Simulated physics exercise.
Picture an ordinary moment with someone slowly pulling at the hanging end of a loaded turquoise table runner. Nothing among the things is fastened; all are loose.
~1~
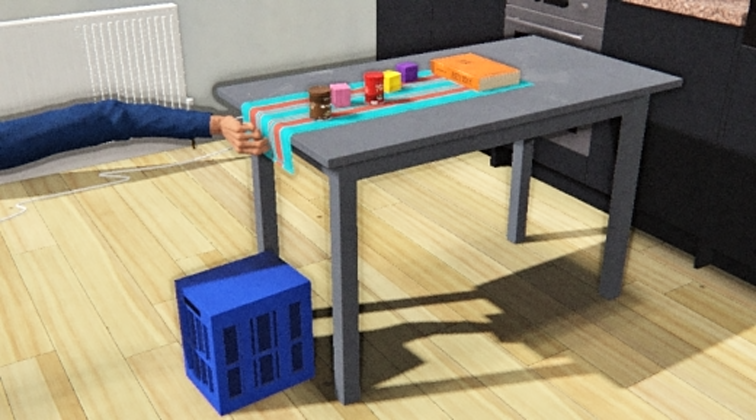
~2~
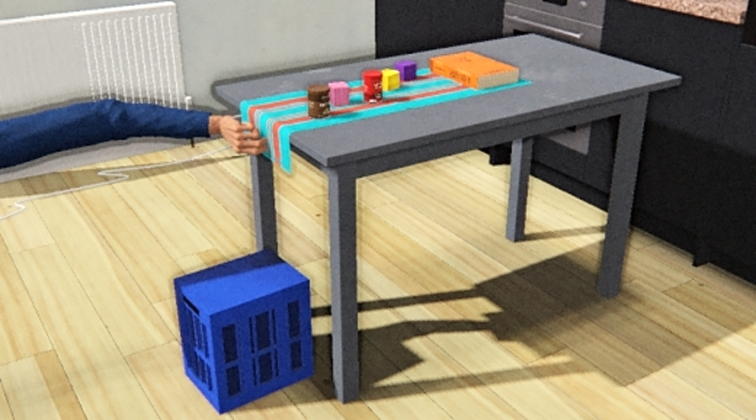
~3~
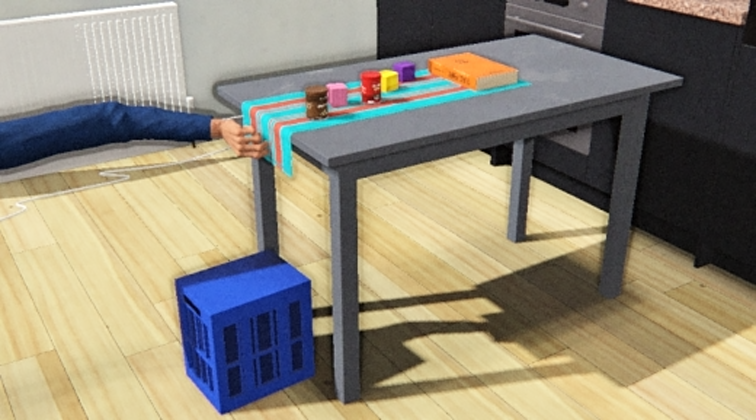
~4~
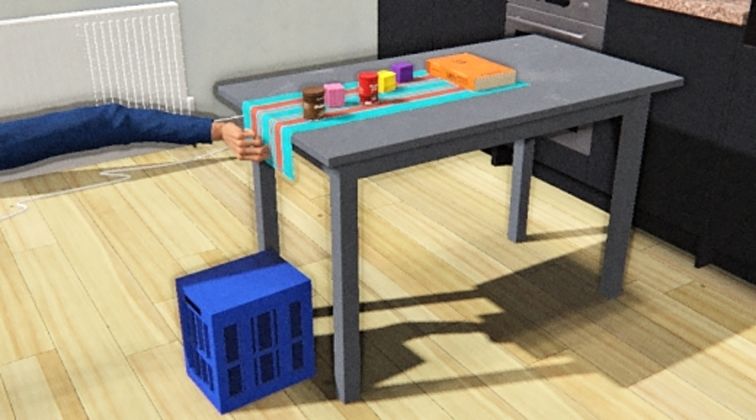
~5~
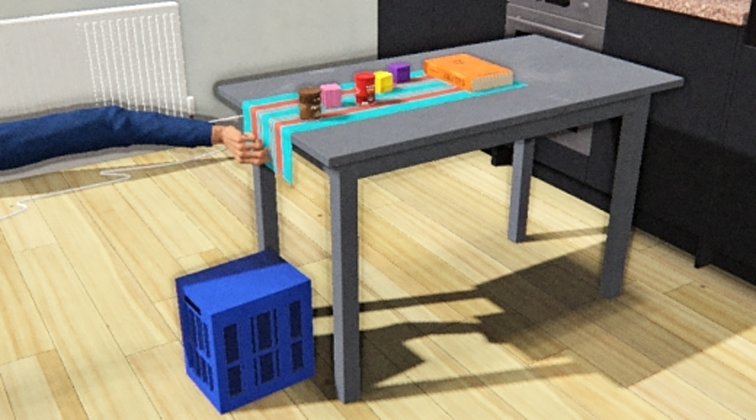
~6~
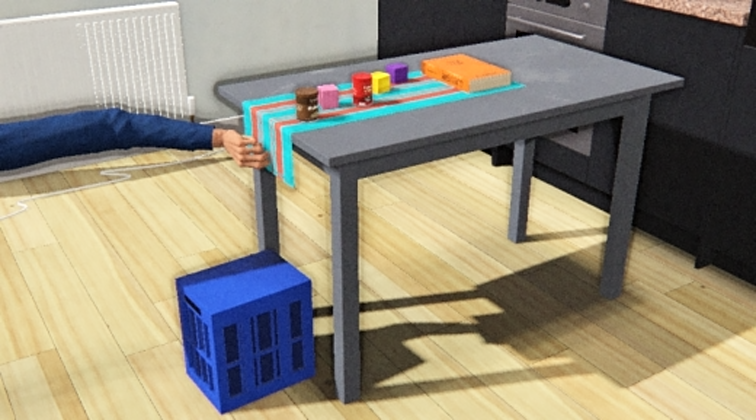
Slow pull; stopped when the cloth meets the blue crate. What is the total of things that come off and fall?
The total is three.
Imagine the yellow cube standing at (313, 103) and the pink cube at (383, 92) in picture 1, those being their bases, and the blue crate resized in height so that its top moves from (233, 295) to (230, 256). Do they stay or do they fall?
Yellow cube: Off. Pink cube: Still up.
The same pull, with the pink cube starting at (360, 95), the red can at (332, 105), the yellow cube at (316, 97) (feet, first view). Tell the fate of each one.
You'd see the pink cube go down, the red can go down and the yellow cube go down.
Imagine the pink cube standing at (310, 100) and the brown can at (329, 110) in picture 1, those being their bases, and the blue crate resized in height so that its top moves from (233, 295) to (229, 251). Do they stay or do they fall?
Pink cube: Lost; brown can: Lost.
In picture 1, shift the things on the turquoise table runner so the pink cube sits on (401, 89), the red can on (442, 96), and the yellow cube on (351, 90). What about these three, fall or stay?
The pink cube will stay where it is, the red can will stay where it is, and the yellow cube will end up down.
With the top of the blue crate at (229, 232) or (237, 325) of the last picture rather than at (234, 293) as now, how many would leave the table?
Then 1 and 4.
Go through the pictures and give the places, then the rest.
The first frame shows hem (293, 174); brown can (320, 89); pink cube (340, 86); red can (374, 74); yellow cube (389, 74); purple cube (407, 65); top of the crate (233, 295).
The second frame shows hem (290, 173); brown can (318, 88).
The third frame shows hem (291, 177); pink cube (337, 86).
The fourth frame shows hem (294, 181); red can (369, 74); top of the crate (234, 293).
The fifth frame shows hem (292, 185); yellow cube (381, 74).
The sixth frame shows hem (294, 188); brown can (307, 91); pink cube (328, 88); red can (363, 76); yellow cube (378, 75); purple cube (397, 66).
Soon after, hem near (270, 229); brown can and pink cube gone.
Then, hem on the crate; brown can, pink cube and red can gone.
At rest, hem on the crate; brown can, pink cube and red can gone. The table loses three.
